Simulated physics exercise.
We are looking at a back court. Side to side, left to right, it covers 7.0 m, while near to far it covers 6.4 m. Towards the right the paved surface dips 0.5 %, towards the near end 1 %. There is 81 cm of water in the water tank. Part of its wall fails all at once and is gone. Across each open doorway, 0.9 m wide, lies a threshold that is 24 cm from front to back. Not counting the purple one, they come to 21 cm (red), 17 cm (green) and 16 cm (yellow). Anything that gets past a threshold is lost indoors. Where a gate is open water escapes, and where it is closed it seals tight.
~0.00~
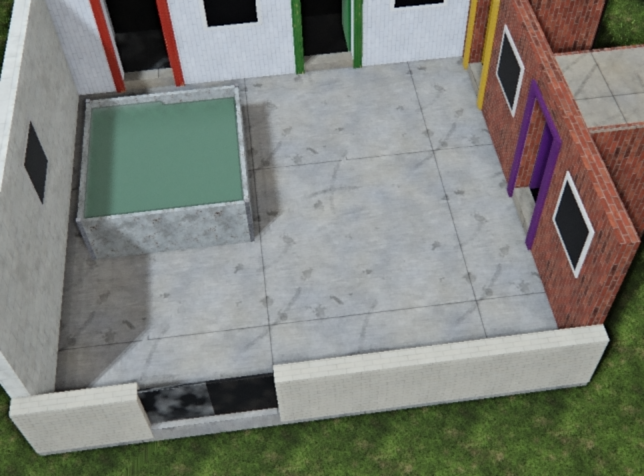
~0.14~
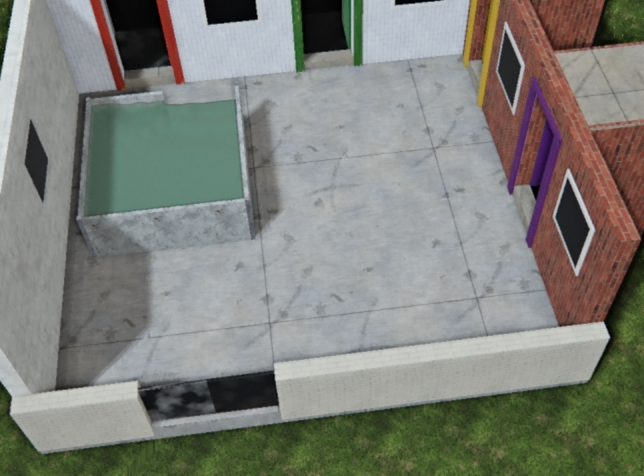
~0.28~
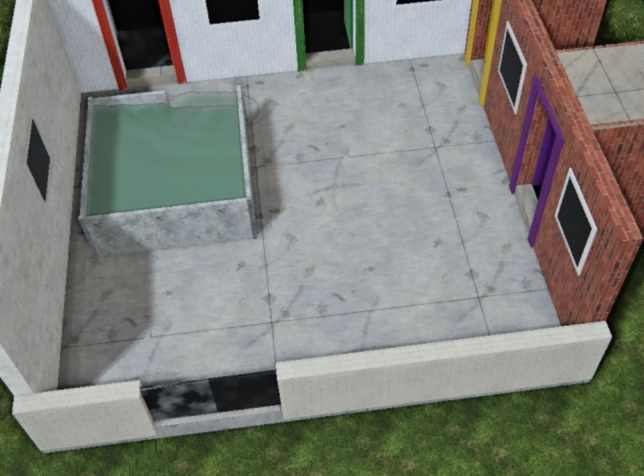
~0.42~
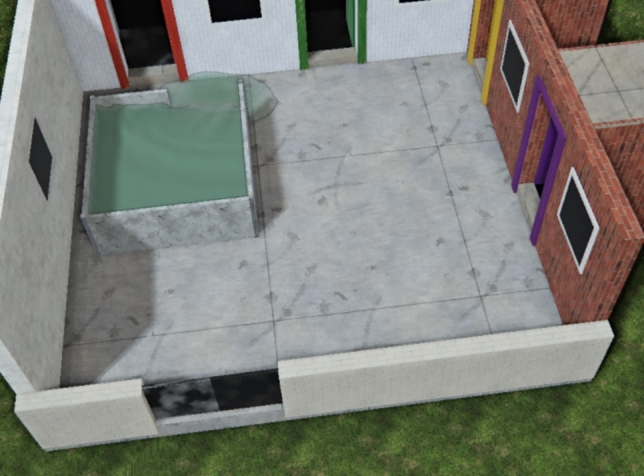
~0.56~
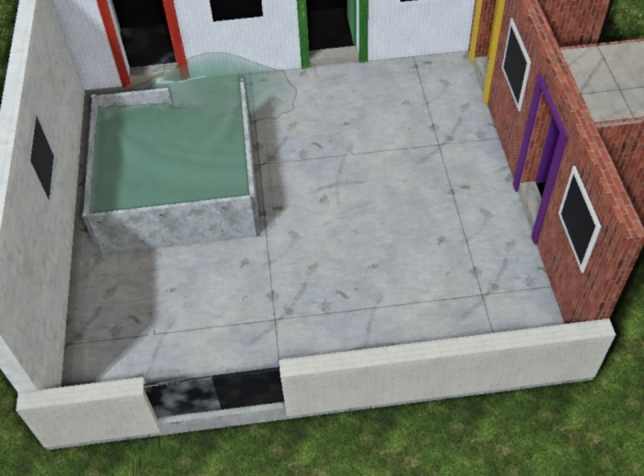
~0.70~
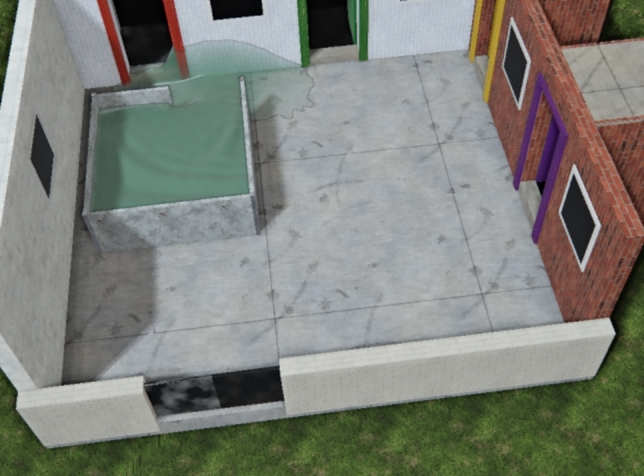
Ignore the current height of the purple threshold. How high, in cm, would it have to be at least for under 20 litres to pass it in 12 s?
At least about 6.5 cm.
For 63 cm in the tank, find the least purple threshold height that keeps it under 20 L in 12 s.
Roughly 5.0 centimetres.
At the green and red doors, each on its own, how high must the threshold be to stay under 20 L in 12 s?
You'd want about 10.0 centimetres at green and about 31 centimetres at red.
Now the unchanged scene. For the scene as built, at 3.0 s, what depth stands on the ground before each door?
Lab note, depth in cm: Red 24; purple 6; green 14; yellow 32.
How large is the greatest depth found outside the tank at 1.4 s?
I'd put it near 62 cm.
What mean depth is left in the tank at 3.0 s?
Around 42 cm deep on average.
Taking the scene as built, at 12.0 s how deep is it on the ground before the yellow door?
The depth there is around 16.5 cm.
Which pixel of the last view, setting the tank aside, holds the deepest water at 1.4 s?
Look close to (216, 78).
After 1.4 s water covers 15 % of the floor, deepest (62 cm) near (216, 78); it has not reached the purple door.
After 3.0 s water covers 45 % of the floor, deepest (40 cm) near (216, 78); 6 cm at the purple door, 0 litres in over its 22 cm threshold.
After 12.0 s water covers 100 % of the floor, deepest (20 cm) near (462, 53); 6 cm at the purple door, 0 litres in over its 22 cm threshold.
At the purple door as built, the water arrived by 2.8 s and peaked near 11 cm at 3.8 s.
With a threshold of 6 cm, 26 litres would have come in within the 12 s; with 7 cm, 15 litres. So under 20 litres takes about 6.5 cm.
